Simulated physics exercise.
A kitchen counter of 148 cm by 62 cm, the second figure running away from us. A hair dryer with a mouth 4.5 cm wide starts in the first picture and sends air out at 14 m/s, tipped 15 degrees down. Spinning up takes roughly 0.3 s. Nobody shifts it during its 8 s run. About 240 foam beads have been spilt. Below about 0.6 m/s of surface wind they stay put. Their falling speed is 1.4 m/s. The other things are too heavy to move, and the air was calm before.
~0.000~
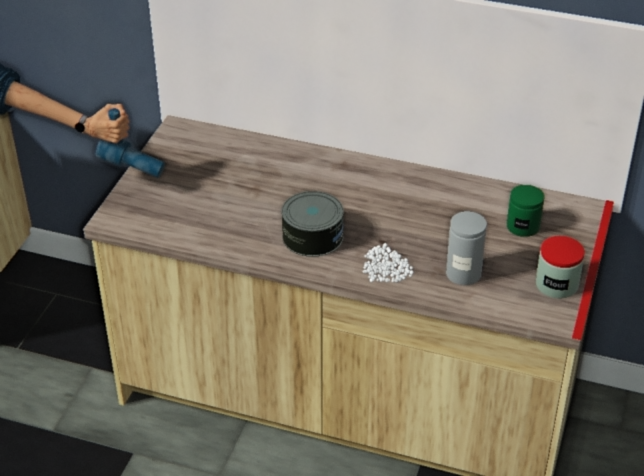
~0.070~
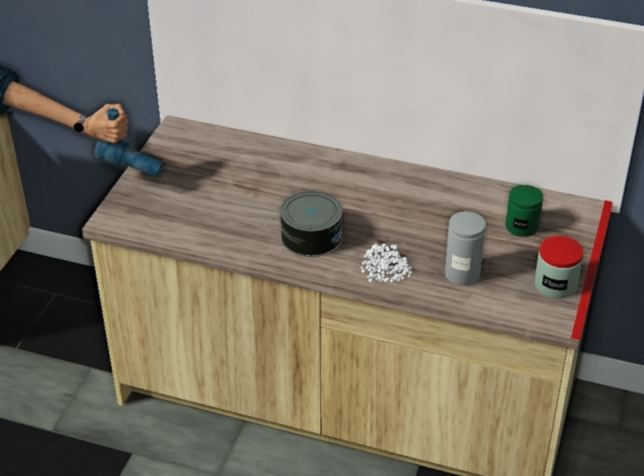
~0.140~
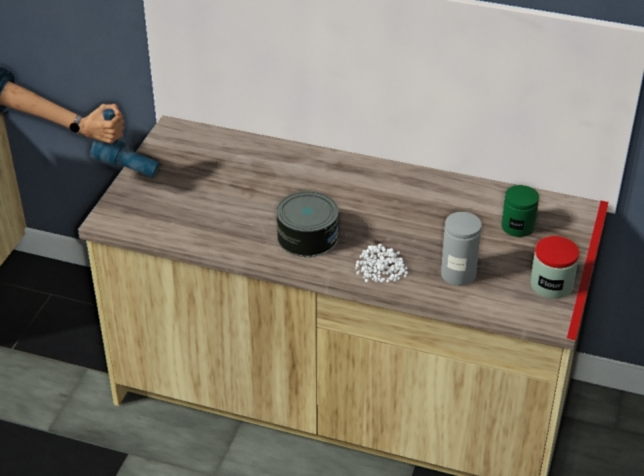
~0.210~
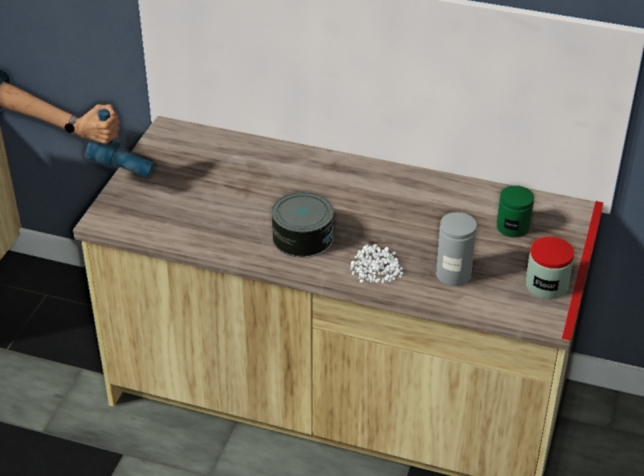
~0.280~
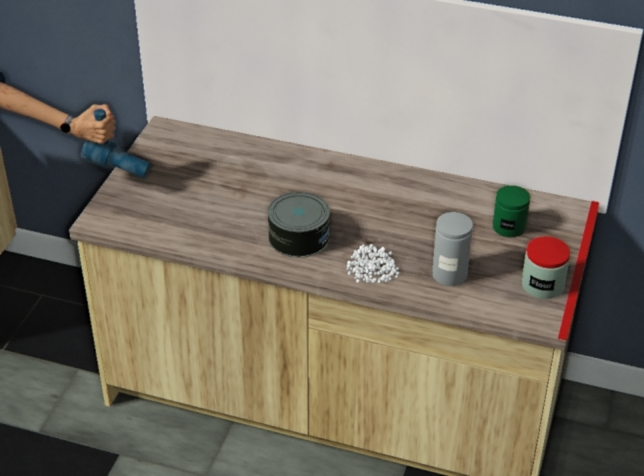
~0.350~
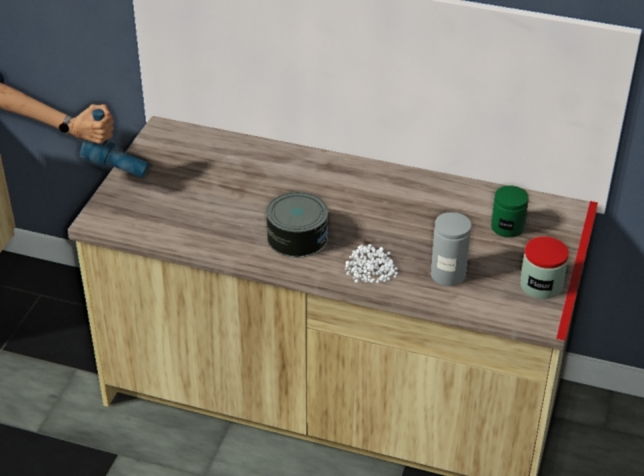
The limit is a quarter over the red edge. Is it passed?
As for a quarter going over the red edge: No.
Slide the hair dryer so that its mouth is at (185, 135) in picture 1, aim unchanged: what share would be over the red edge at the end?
Then about 0 %.
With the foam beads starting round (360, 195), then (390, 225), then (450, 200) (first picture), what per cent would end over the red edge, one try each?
In turn about 100 %, 60 %, 100 %.
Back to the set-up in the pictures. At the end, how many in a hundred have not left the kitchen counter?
About 100 %.
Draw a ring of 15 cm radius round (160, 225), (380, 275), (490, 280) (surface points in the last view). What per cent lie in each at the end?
In turn about 0 %, 100 %, 0 %.
After 1.6 s the count stands so, 0 % are over the red edge; the middle of those still in play is near (367, 265).
After 2.6 s the count stands so, 0 % are over the red edge; the middle of those still in play is near (367, 265).
After 4.4 s the count stands so, 0 % are over the red edge; the middle of those still in play is near (367, 265).
After 8.0 s, at the end, 0 % are over the red edge; the middle of those still in play is near (367, 265).
